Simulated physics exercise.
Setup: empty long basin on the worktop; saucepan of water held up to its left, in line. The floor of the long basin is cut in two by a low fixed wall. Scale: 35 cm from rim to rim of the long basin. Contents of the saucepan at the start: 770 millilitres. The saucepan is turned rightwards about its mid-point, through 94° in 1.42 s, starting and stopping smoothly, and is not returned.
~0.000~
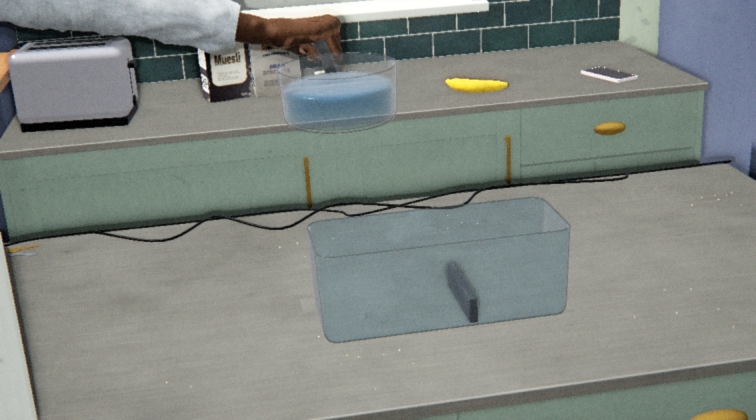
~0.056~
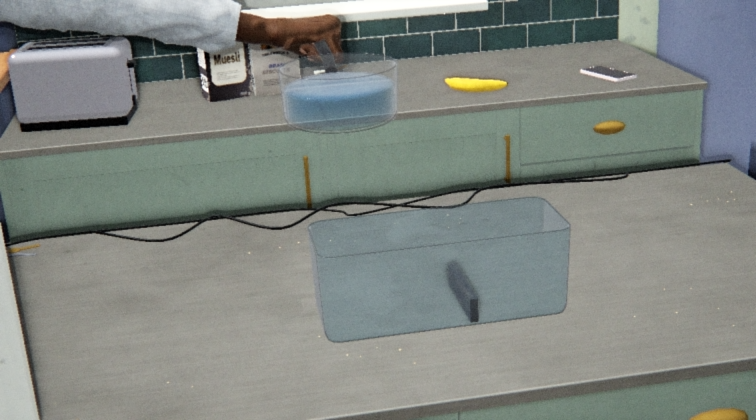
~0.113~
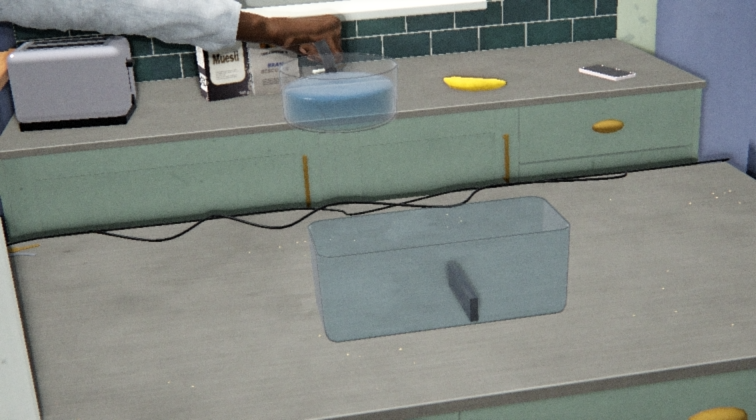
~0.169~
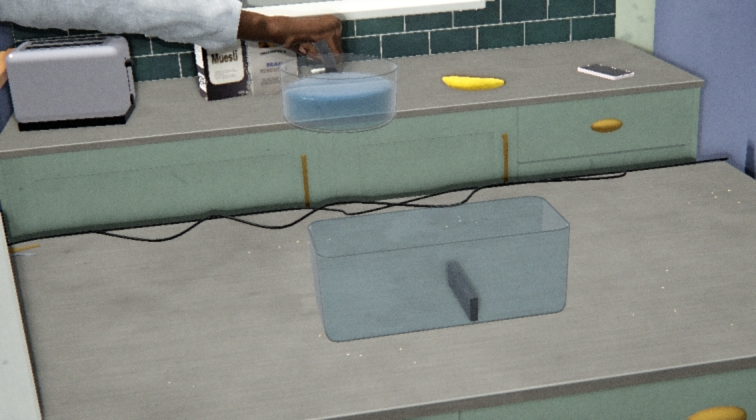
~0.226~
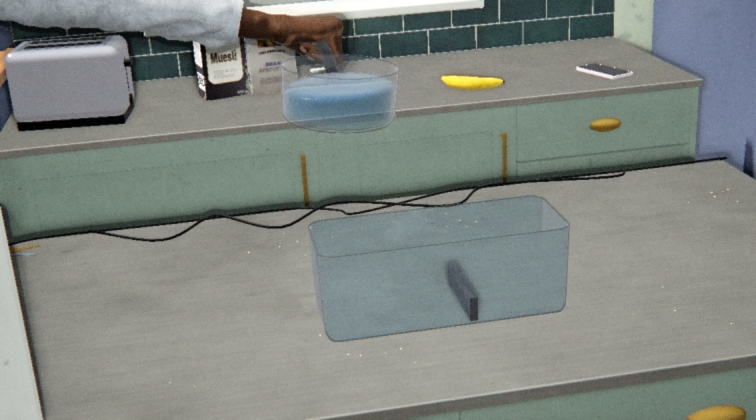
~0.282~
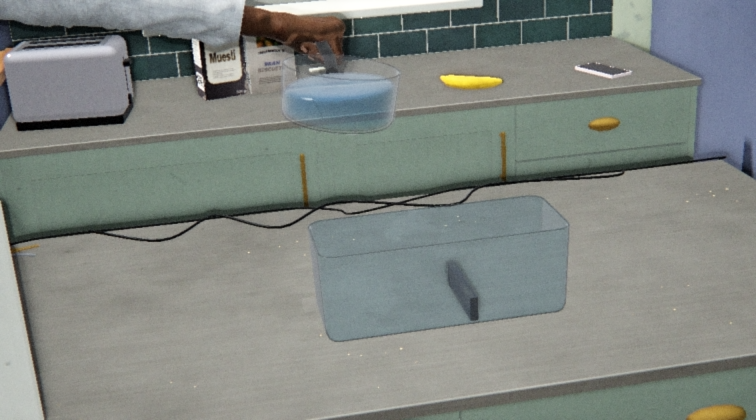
A hand held a clear round container of blue liquid above the far counter and tilted it slightly to the right, while the long, empty see-through basin on the nearer worktop stayed still.
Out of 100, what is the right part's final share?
About 47 out of 100.
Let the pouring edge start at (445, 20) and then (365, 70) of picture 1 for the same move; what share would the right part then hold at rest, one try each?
Respectively about 85 and 5 percent.
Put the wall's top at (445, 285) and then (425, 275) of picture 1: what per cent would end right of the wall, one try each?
First 65, then 90 per cent.
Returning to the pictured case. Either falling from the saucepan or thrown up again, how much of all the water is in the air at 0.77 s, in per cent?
Roughly 24 percent.
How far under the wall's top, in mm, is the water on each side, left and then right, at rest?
Roughly 22 mm on the left side and roughly 16 mm on the right.
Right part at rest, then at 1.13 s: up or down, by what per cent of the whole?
It rises by about 5.
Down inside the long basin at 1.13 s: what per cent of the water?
Value: Approx. 62 %.
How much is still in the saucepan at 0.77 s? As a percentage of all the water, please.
Around 74 in a hundred.
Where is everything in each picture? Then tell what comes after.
In the first picture, it leans 0°; its right rim is at (395, 62); the water meets the walls at (282, 90) and (393, 79); the long basin's rim runs from (312, 241) to (557, 213); the wall's top is at (462, 282).
In the second picture, it leans 0°; its right rim is at (396, 62); the water meets the walls at (283, 90) and (393, 79).
In the third picture, it leans 1°; its right rim is at (396, 63); the water meets the walls at (283, 89) and (393, 79).
In the fourth picture, it leans 3°; its right rim is at (396, 65); the water meets the walls at (283, 89) and (394, 80).
In the fifth picture, it leans 6°; its right rim is at (397, 68); the water meets the walls at (283, 90) and (393, 80).
In the sixth picture, it leans 9°; its right rim is at (399, 71); the water meets the walls at (284, 90) and (395, 81).
Then, 0.77 s in, the tilt is 54° and 73 per cent is still to pour, 2 is left of the wall and 0 right of it.
Then, 1.13 s in, the tilt is 85° and 19 per cent is still to pour, 19 is left of the wall and 42 right of it.
Then, 1.51 s in, the tilt is 94° and 3 per cent is still to pour, 46 is left of the wall and 46 right of it.
Then, 1.92 s in, the tilt is 94° and 1 per cent is still to pour, 51 is left of the wall and 47 right of it.
Finally, 52 per cent lies left of the wall, 47 right of it and 1 outside.
